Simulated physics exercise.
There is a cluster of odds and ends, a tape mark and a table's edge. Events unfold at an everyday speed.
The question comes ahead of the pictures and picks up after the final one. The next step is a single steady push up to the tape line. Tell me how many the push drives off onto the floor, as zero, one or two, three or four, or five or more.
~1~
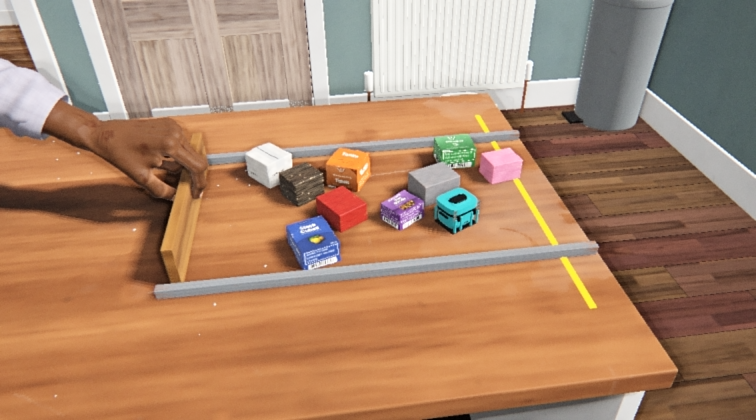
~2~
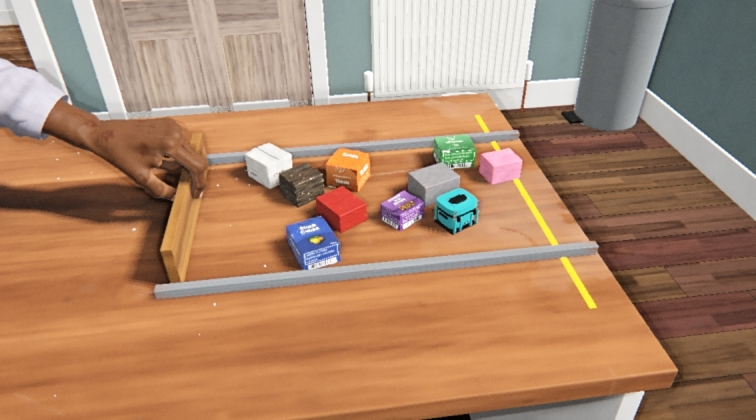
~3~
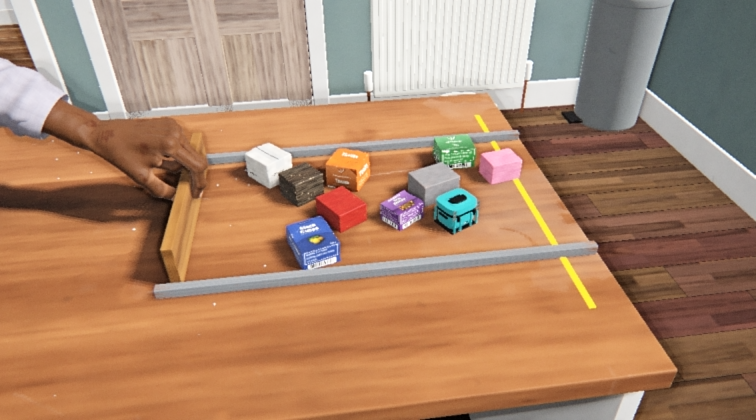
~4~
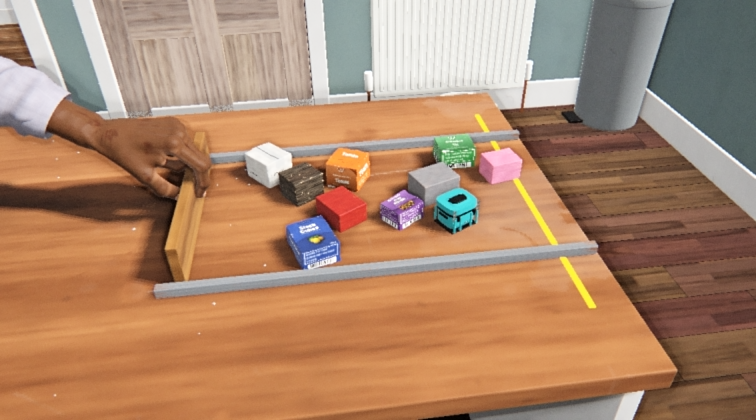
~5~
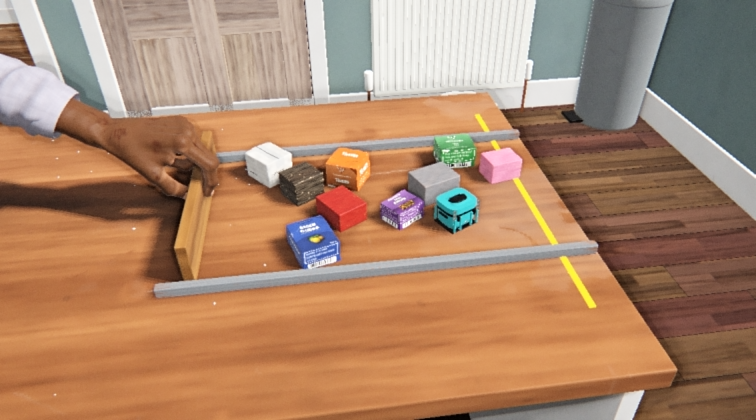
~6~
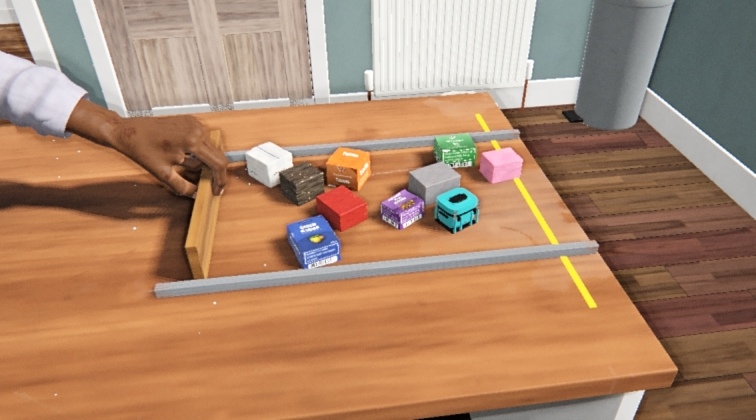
Five or more, I think.
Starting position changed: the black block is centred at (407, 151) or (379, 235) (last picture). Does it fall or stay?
First spot: Gone; second: Gone.
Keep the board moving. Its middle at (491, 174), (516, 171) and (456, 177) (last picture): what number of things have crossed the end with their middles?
Respectively, 2, 6 and 0.
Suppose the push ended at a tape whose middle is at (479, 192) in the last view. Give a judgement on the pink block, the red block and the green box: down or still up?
In order, the pink block goes off the edge, then the red block keeps its spot, then the green box goes off the edge.
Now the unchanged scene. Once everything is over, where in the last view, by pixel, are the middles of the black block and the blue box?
Same order as the question: First (534, 169), second (567, 220).
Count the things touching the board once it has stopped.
That makes 4.
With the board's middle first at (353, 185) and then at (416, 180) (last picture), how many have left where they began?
That gives 6 for the first and 9 for the second.
Soon after, none off yet; pink block at rest near (501, 165); green box at rest near (455, 151); turquoise case at rest near (457, 210).
After that, none off yet; pink block at rest near (503, 165); green box displaced about its own width near (489, 149); turquoise case displaced about its own width near (504, 214).
In the end, the number that fall off is five or more; gone, orange box, purple box, grey block, turquoise case, green box and pink block.
